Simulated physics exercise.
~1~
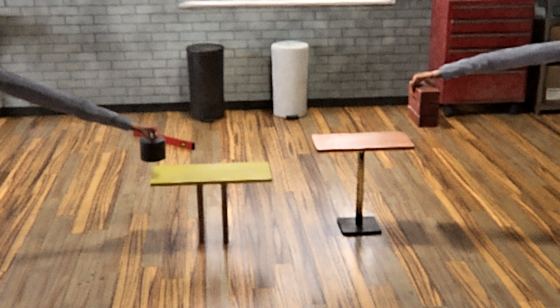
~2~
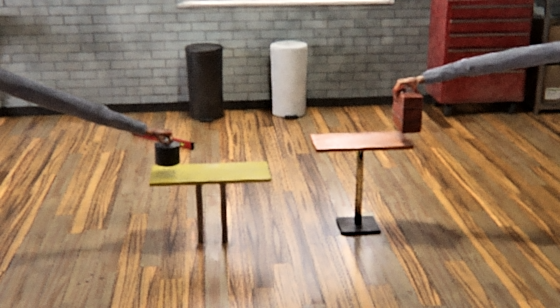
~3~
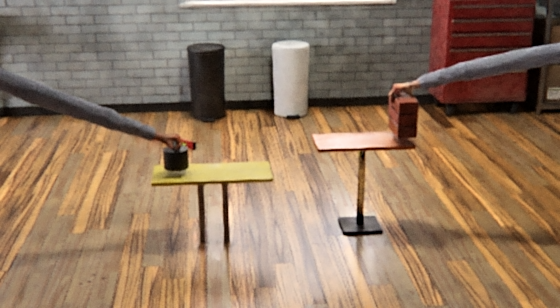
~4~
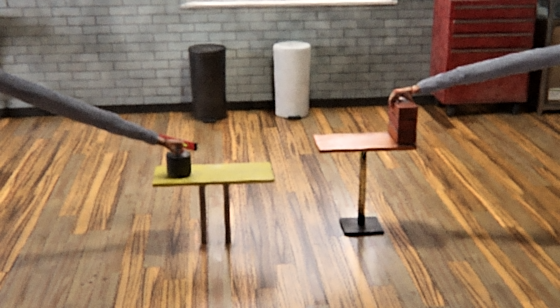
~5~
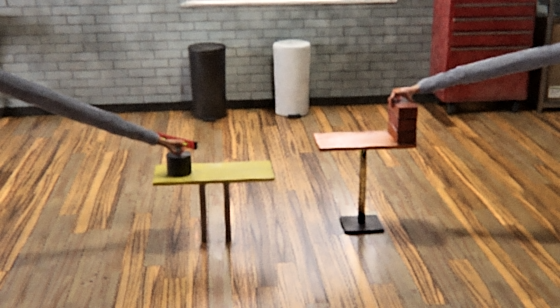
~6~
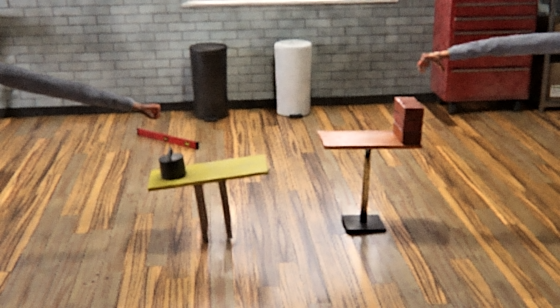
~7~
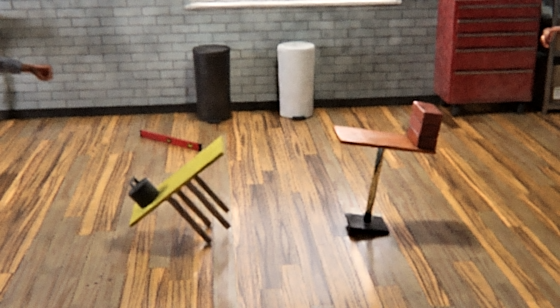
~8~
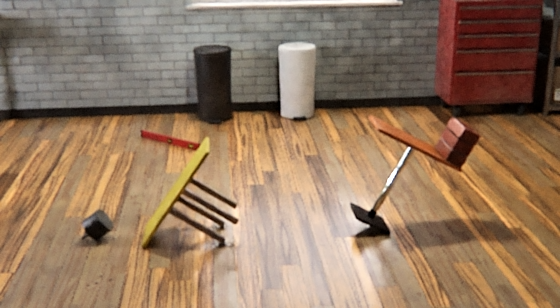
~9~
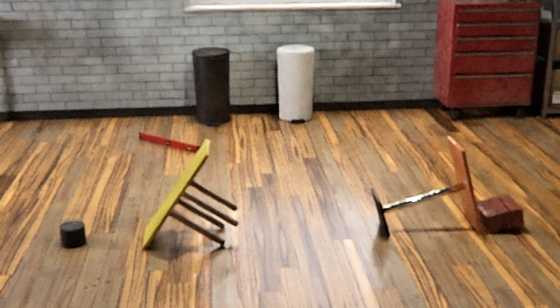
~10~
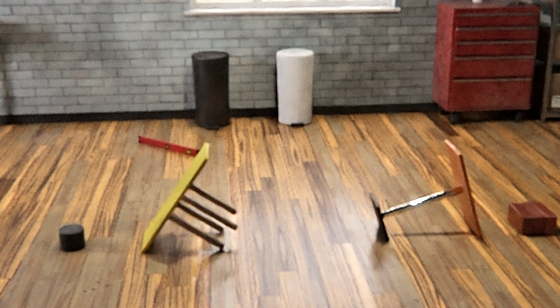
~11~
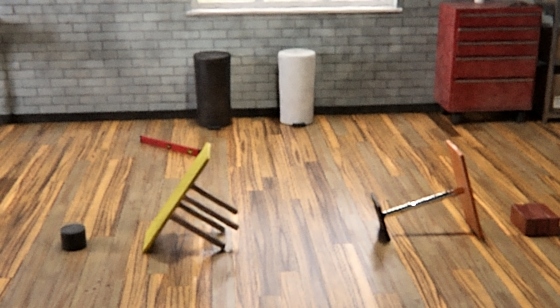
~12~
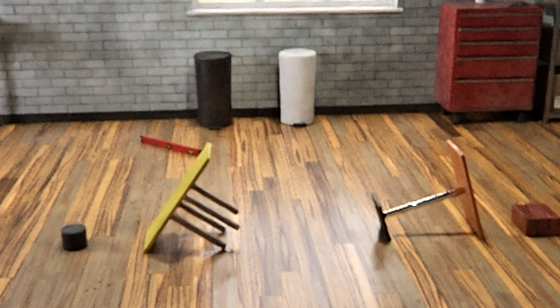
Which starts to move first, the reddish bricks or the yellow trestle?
The reddish bricks move first, as a hand brings them over to the orange stand. The yellow trestle starts to tip only later, after the hands let go.
